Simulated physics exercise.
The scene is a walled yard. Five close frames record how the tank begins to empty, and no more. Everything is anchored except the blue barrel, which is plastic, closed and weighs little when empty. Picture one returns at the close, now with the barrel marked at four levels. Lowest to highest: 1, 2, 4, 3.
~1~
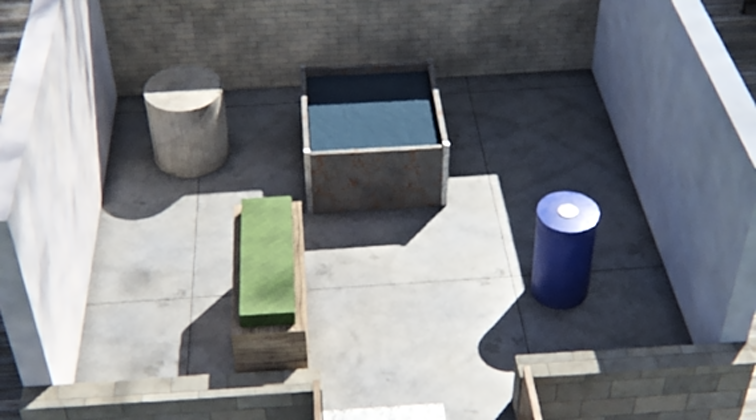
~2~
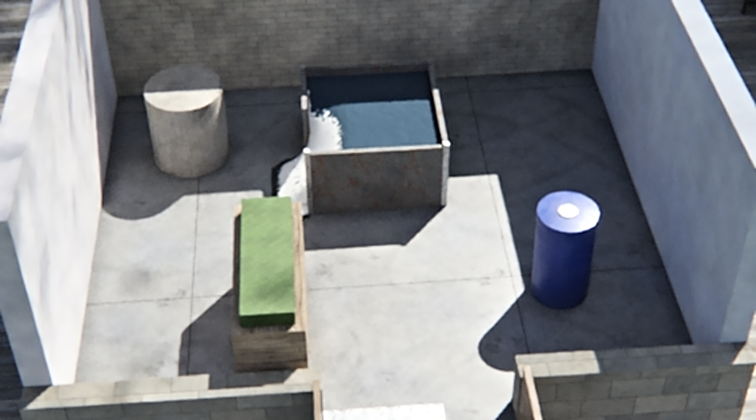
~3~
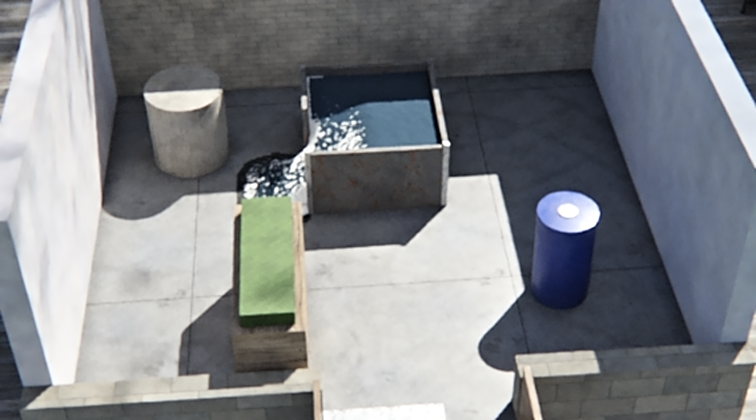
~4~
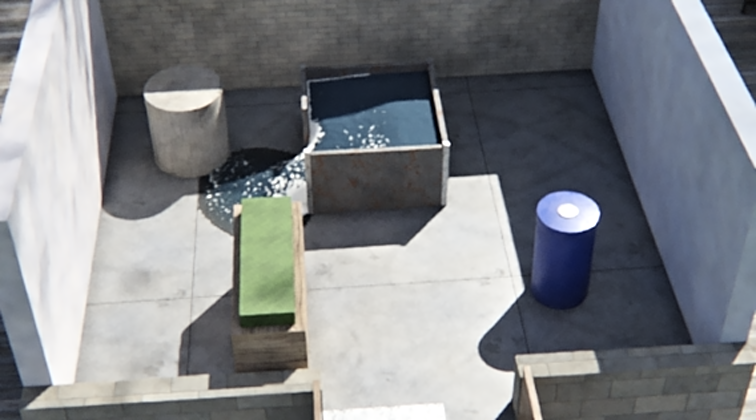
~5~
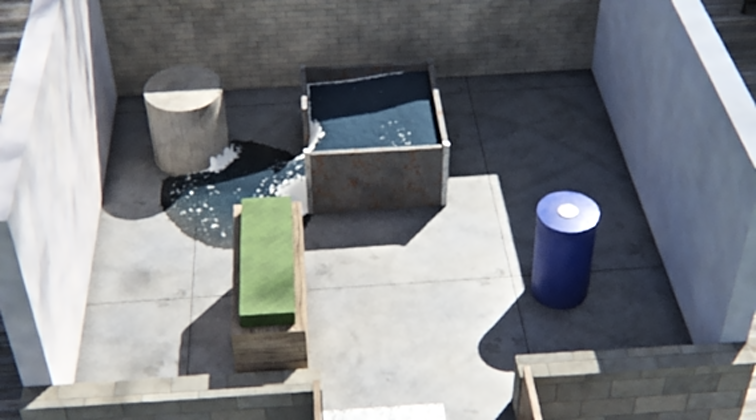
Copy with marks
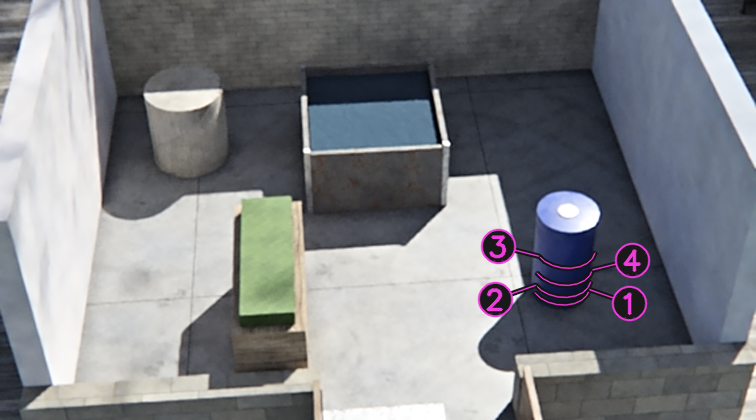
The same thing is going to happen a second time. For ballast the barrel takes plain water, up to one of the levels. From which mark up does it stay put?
Mark 1.
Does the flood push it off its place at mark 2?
No.
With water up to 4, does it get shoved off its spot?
No.
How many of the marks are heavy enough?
All four.
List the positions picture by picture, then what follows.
The first frame shows lid of the blue barrel at (569, 212); tank full, its middle at (371, 112); open gate at (418, 366).
In the second frame, water covers 1 % of the ground, mostly out of sight from here.
In the third frame, water covers 3 % of the ground, mostly out of sight from here.
In the fourth frame, water covers 5 % of the ground, mostly out of sight from here.
The fifth frame shows lid of the blue barrel at (569, 212); water covers 7 % of the ground, mostly out of sight from here.
In magenta, 1 at (566, 304); 2 at (567, 297); 3 at (570, 268); 4 at (568, 285); from the bottom up 1, 2, 4, 3.
With 1, it does not move.
With 2, it does not move.
With 3, it does not move.
With 4, it does not move.
